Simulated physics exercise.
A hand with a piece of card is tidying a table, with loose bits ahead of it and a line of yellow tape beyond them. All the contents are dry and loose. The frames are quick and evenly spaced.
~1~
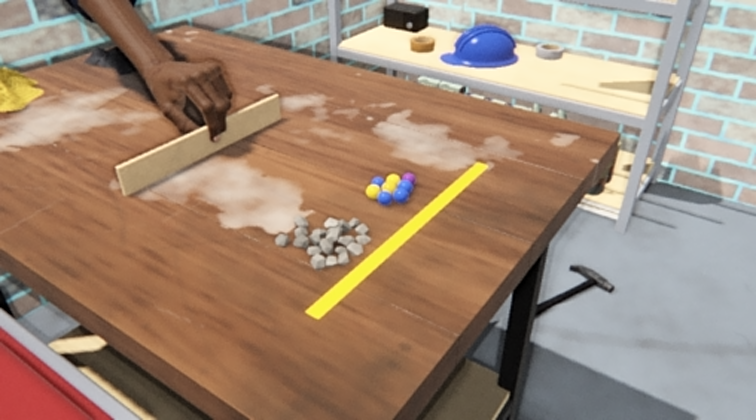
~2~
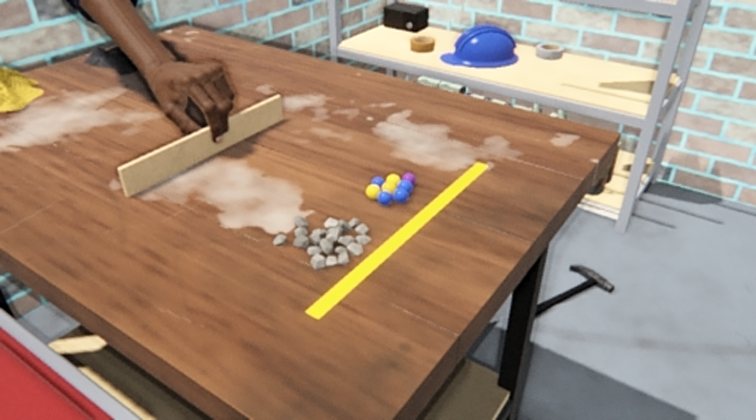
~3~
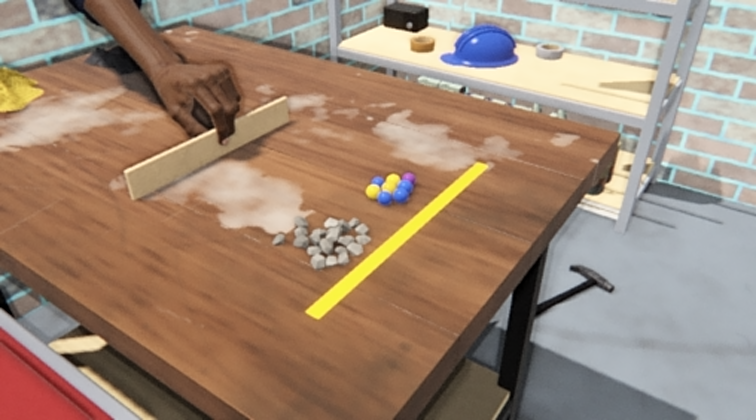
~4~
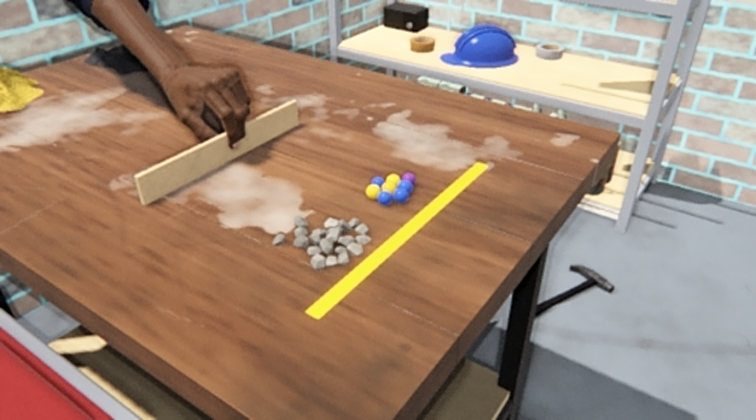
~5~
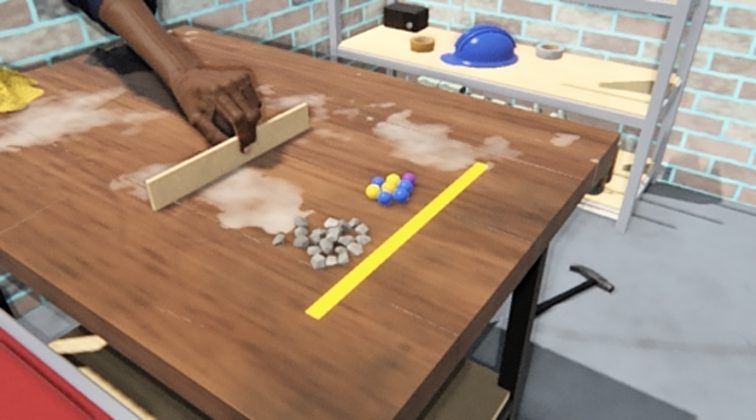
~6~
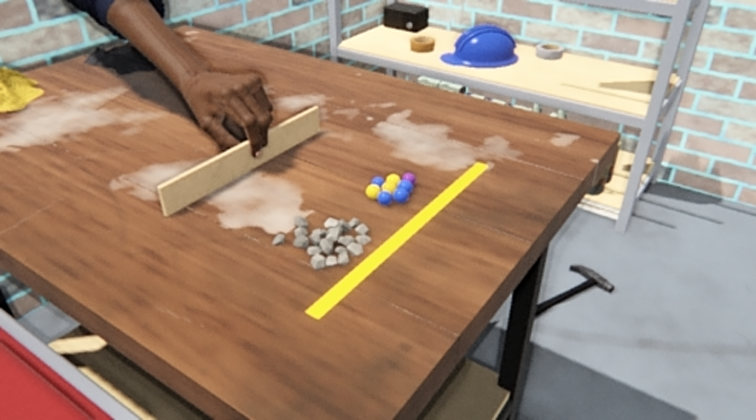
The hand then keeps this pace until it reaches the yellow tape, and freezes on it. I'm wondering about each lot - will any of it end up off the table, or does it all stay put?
The nearer lot all stays put, the farther lot has some end up off the table.
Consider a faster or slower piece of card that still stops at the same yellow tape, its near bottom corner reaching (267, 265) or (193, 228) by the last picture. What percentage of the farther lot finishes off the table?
100 % and 100 %.
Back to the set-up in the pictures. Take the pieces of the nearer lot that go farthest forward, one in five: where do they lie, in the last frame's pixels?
(428, 278).
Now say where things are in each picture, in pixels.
Piece of card at (134, 175), at rest; yellow tape at (477, 170), well back from the edge; edge at (511, 271); nearer lot at (326, 245), a few bits of gravel; farther lot at (389, 189), a few glass marbles, in the first frame.
Piece of card at (136, 176); farther lot at (389, 189), in the second frame.
Piece of card at (142, 179); nearer lot at (326, 245), in the third frame.
Piece of card at (152, 183); farther lot at (389, 189), in the fourth frame.
Piece of card at (164, 189); nearer lot at (326, 245), in the fifth frame.
Piece of card at (175, 194); yellow tape at (477, 170); edge at (511, 271); nearer lot at (326, 245); farther lot at (389, 189), in the sixth frame.
Then, 0.38 s past the last view, piece of card still moving, near (329, 171); nearer lot all on the table, its front near (345, 260); farther lot all on the table, its front near (401, 196).
Then, 0.77 s past the last view, piece of card stopped at the yellow tape; nearer lot all on the table, its front near (423, 286); farther lot all on the table, its front near (492, 203).
Then, 1.05 s past the last view, piece of card stopped at the yellow tape; nearer lot all on the table, its front near (426, 287); farther lot a small part over the edge.
Finally, piece of card stopped at the yellow tape; nearer lot all on the table, its front near (426, 287); farther lot all over the edge.
